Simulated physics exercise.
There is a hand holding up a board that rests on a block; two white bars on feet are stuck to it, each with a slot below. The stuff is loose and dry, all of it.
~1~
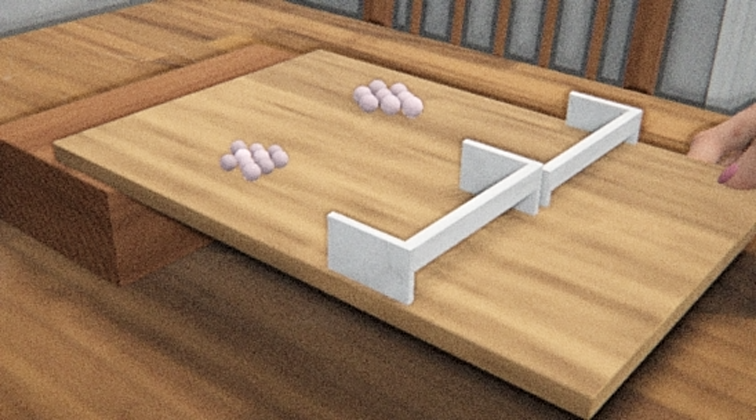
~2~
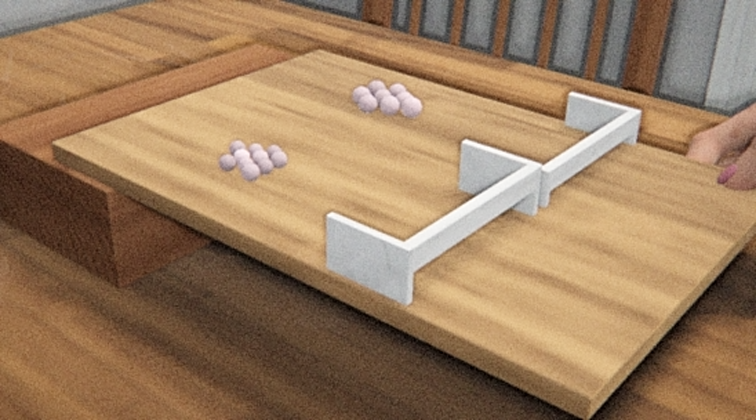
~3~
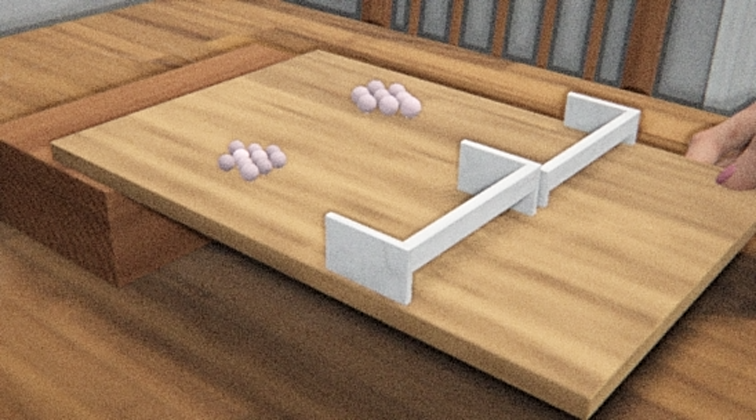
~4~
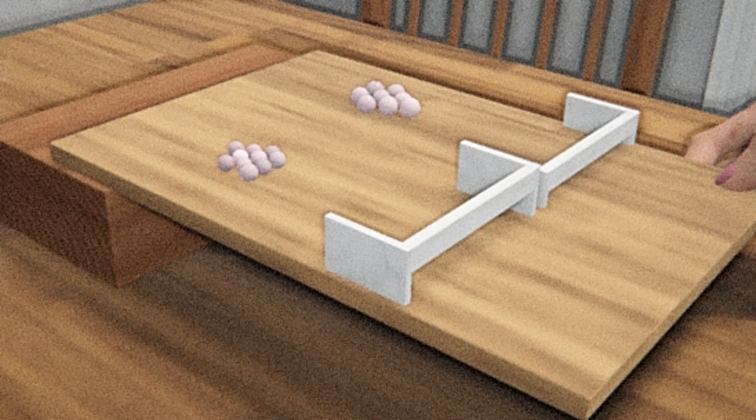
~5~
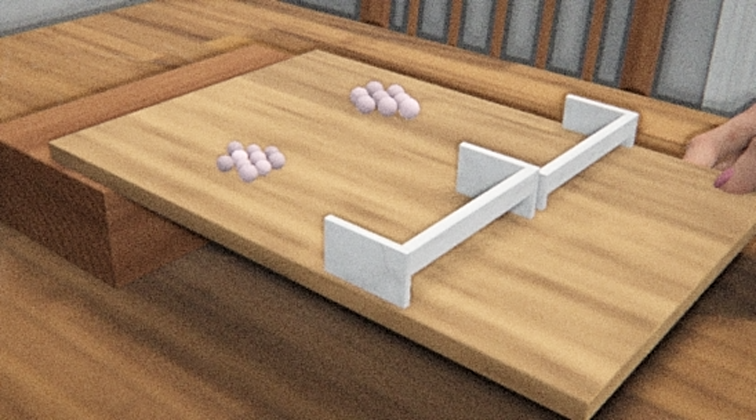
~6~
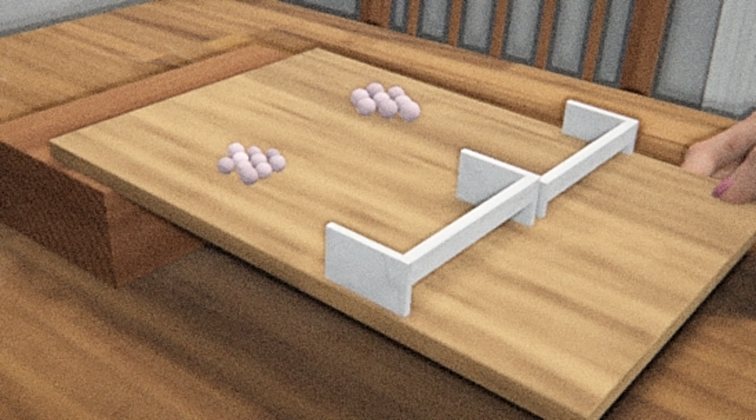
A pale wooden board lies across a brown wooden table, seen from above at an angle, its left side resting on a reddish-brown block and a hand at its right edge. Two small clusters of pale pink balls sit on the left half, with two joined white barriers to their right. The hand lowers the board's right end very slightly, while the balls stay in place on it.
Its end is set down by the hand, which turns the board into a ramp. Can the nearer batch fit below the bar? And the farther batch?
My prediction: I'd bet the nearer batch heads on downhill, I'd bet the farther batch stays caught.
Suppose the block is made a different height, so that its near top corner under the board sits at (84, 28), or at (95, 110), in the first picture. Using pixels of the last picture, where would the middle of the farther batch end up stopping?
First near (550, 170), then near (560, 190).
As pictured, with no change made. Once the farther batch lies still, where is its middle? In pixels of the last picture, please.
Its centre ends up around (570, 221).
Then, 0.28 s after the last picture, board sloping at 8°; nearer batch where it was; farther batch where it was.
Then, 0.58 s after the last picture, board resting at 13°; nearer batch on its way down; farther batch on its way down.
Then, 0.94 s after the last picture, board resting at 13°; nearer batch all past its gate; farther batch has reached its gate.
By the end, board resting at 13°; nearer batch all past its gate; farther batch gathered behind its gate.
